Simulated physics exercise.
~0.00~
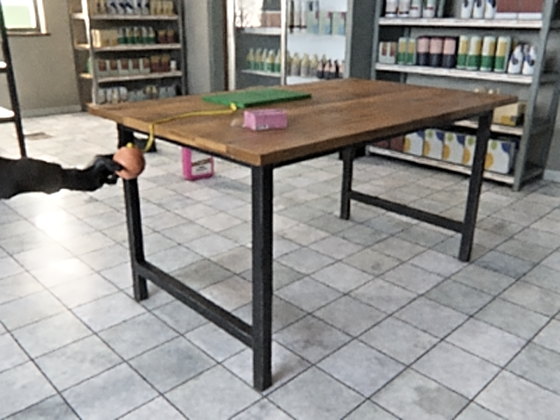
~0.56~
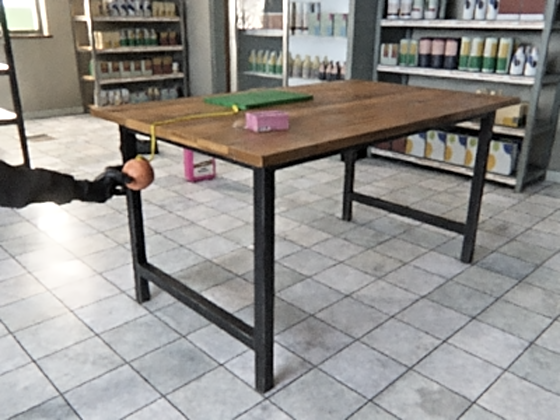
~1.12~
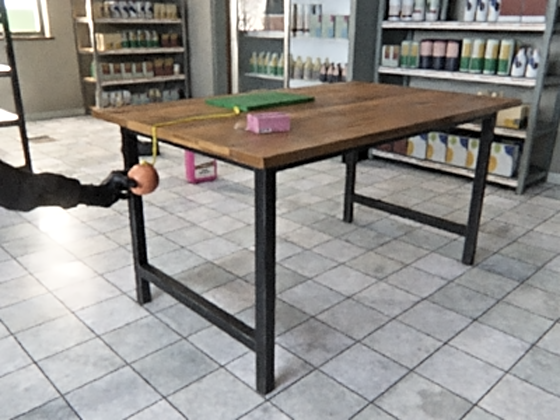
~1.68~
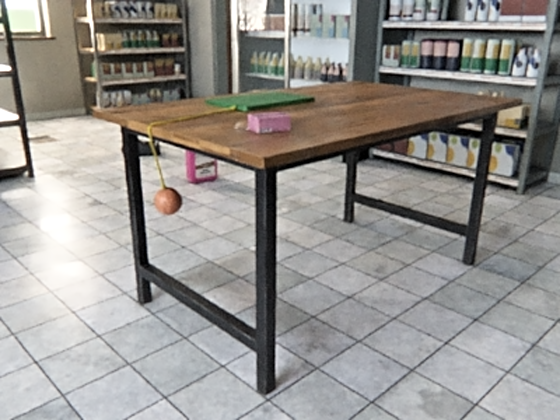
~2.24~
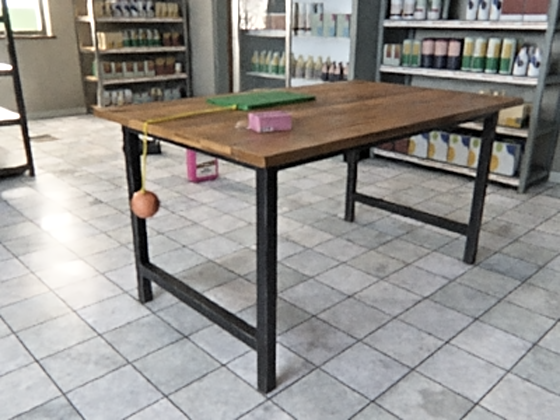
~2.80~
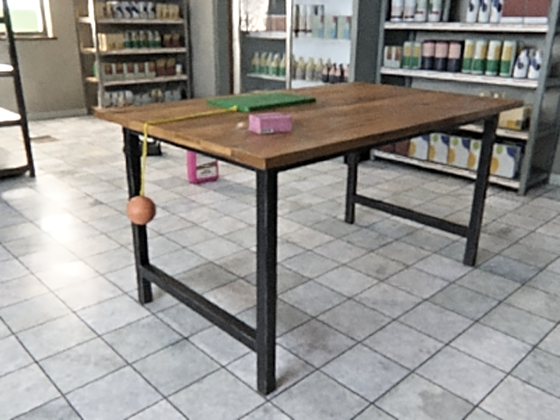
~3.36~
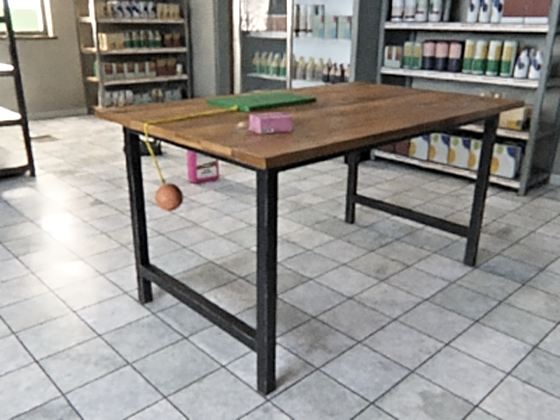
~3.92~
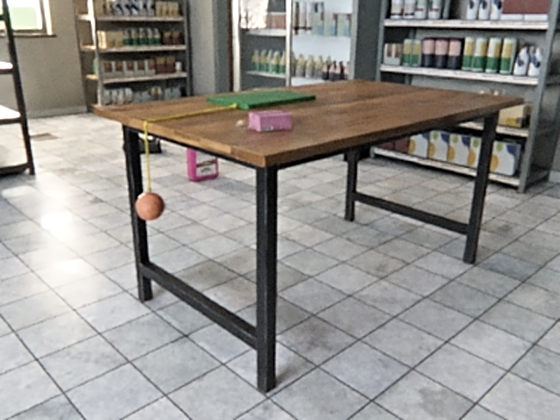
In a room lined with stocked shelves, a gloved hand held an orange on a yellow shoelace beside a wooden table, lowered it slightly and let go, and it swung back and forth below the edge while the green laptop and pink box stayed on top.
